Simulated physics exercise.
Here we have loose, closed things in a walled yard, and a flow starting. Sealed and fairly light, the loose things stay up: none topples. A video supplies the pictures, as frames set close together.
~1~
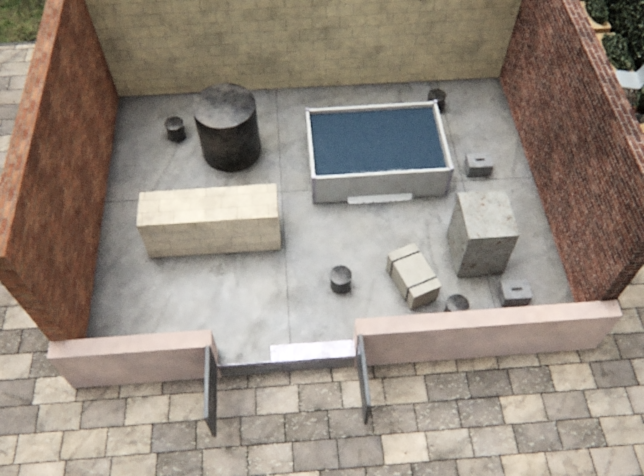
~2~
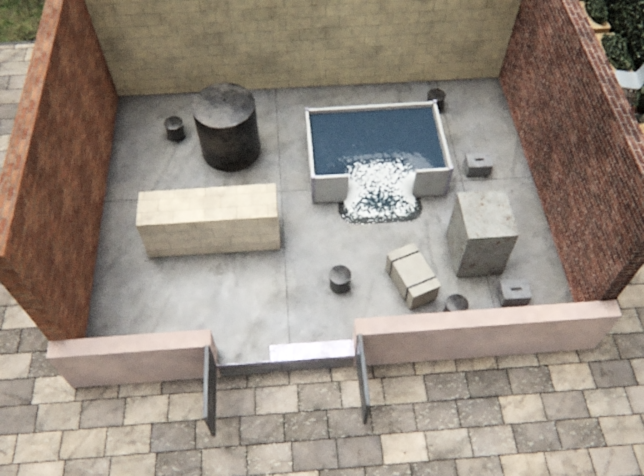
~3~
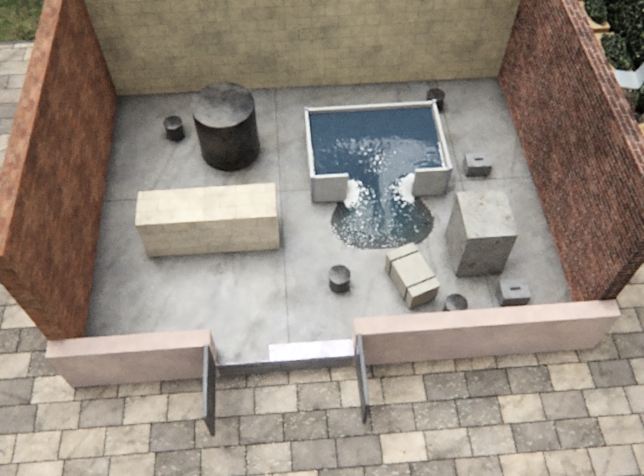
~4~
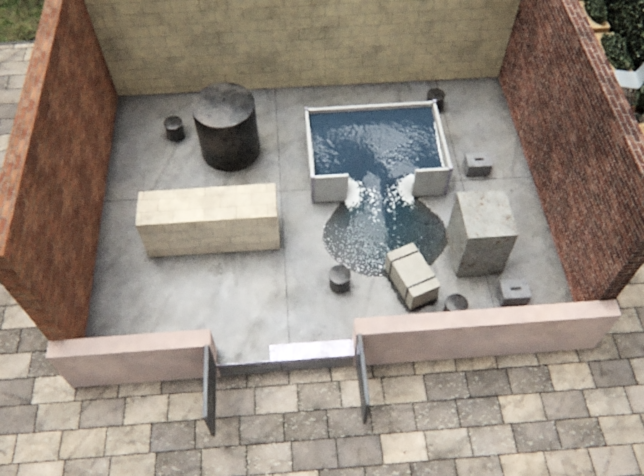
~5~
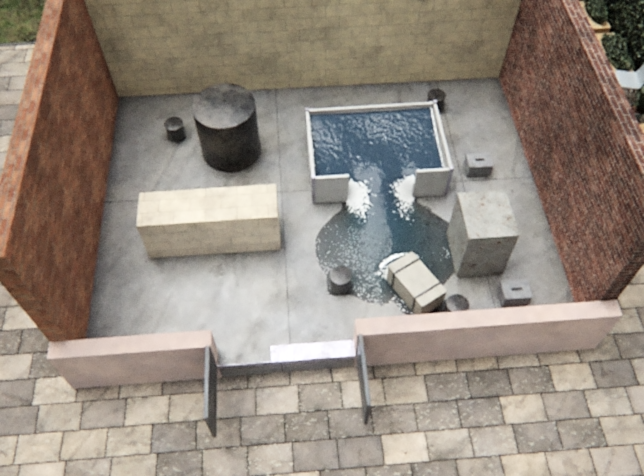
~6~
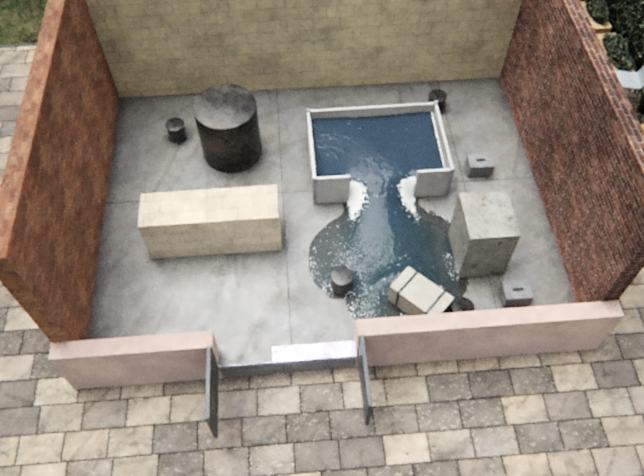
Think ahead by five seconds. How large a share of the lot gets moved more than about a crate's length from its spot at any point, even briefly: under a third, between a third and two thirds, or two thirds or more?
Middle band.
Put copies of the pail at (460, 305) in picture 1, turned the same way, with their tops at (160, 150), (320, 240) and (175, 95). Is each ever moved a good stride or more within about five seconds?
In sequence: Doesn't go far, pushed clear, doesn't go far.
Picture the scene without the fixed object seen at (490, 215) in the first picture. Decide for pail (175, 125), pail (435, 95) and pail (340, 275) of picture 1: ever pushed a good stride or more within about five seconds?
In order: Stayed put, stayed put, got displaced.
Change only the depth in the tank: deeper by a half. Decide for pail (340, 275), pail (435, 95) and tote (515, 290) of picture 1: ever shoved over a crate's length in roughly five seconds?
The first one: Reaches it. The second: Doesn't reach it. The third: Reaches it.
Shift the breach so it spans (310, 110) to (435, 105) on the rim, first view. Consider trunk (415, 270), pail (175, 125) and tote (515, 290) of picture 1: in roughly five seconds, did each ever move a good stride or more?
Each in turn, never travels that far, ends up that far off, ends up that far off.
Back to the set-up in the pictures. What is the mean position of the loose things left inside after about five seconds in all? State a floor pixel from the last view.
Around pixel (394, 172).
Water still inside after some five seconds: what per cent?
Roughly 82 in a hundred.
A moment on, 1 of 7 are well off their spots; 1 afloat.
Next, 3 of 7 are well off their spots; 2 afloat.
Later, 4 of 7 are well off their spots; 1 afloat.
In the end, 4 of 7 are well off their spots, and 4 have been at some point; 1 afloat.
